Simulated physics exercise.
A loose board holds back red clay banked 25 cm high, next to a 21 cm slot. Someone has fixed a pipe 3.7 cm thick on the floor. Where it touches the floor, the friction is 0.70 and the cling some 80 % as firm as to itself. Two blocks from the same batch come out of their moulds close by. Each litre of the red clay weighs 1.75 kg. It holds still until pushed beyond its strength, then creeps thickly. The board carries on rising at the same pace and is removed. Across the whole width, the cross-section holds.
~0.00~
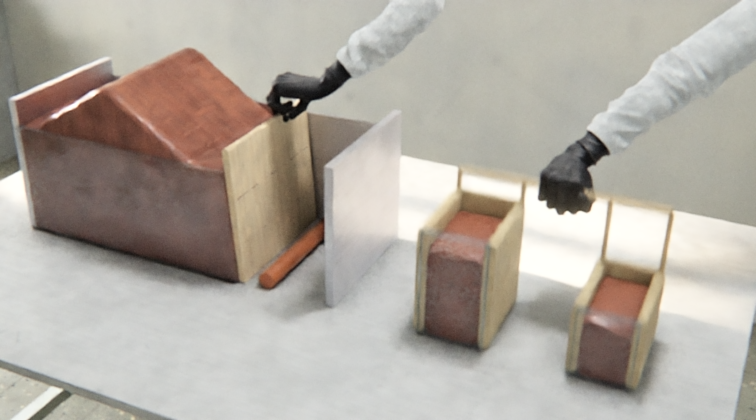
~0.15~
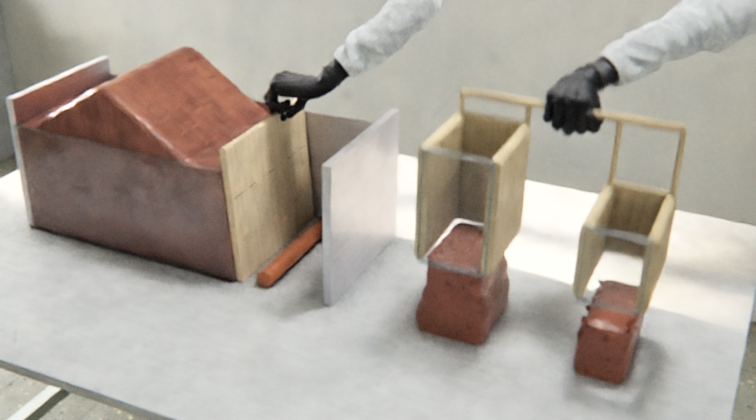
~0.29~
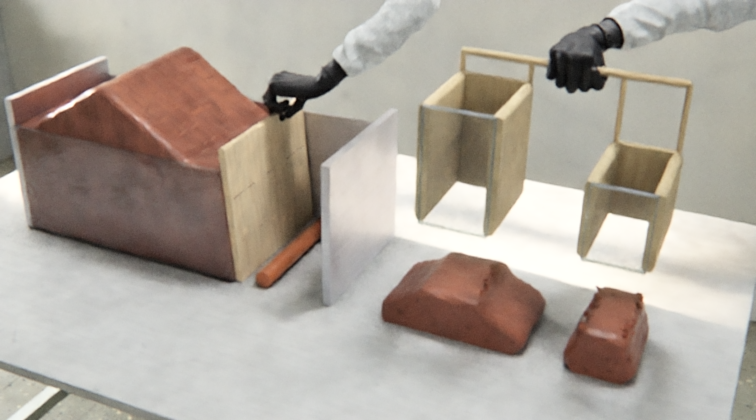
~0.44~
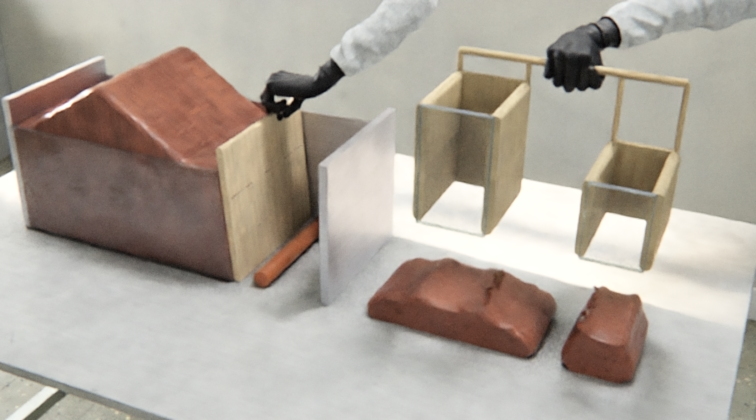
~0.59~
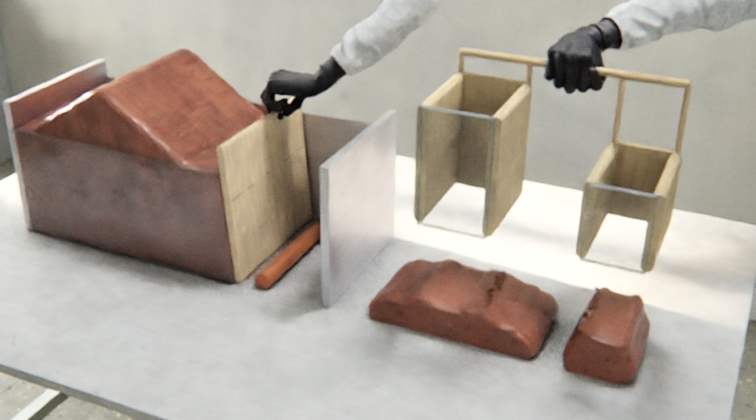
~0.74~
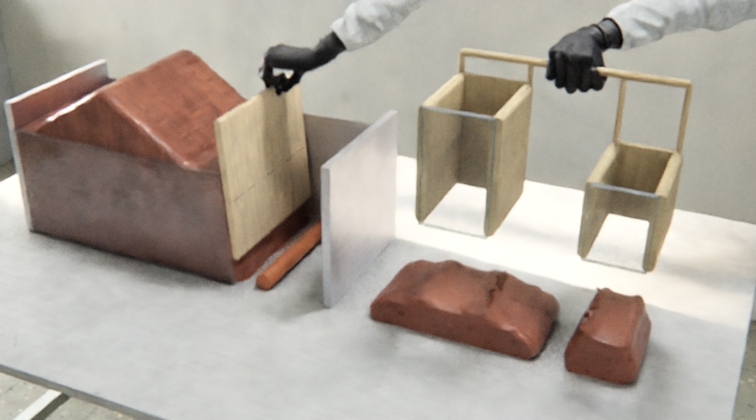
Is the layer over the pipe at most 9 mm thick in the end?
No, more than that covers it.
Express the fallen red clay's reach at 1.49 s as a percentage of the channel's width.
100 in a hundred, more or less.
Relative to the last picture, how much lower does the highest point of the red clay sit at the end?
The gap comes to some 9.5 centimetres.
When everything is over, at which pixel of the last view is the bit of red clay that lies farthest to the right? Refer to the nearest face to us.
You'll find it close to (320, 262).
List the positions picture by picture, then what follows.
In the first picture, top of the board at (223, 171), not yet moved; top of the red clay at (95, 90); blocks stand 19 cm, 12 cm (left to right).
In the second picture, top of the board at (221, 169), not yet moved; top of the red clay at (93, 89); blocks stand 17 cm, 11 cm (left to right).
In the third picture, top of the board at (220, 170), not yet moved; top of the red clay at (91, 89); blocks stand 9.7 cm, 9.3 cm (left to right).
In the fourth picture, top of the board at (217, 170), not yet moved; top of the red clay at (89, 89); blocks stand 7.8 cm, 9.1 cm (left to right).
In the fifth picture, top of the board at (218, 168), moved 7 mm; top of the red clay at (90, 92); blocks stand 7.8 cm, 9.1 cm (left to right).
In the sixth picture, top of the board at (215, 142), moved 6.3 cm; top of the red clay at (91, 93); blocks stand 7.8 cm, 9.1 cm (left to right).
After 0.96 s, the fallen stuff reaches 24 % of the way across and nothing lies on the pipe.
After 1.23 s, the fallen stuff reaches 70 % of the way across and 9.7 cm lies on the pipe.
After 1.49 s, the fallen stuff reaches 98 % of the way across and 12 cm lies on the pipe.
After 1.76 s, the fallen stuff reaches 98 % of the way across and 12 cm lies on the pipe.
After 1.80 s, at the end, the fallen stuff reaches 98 % of the way across and 12 cm lies on the pipe.
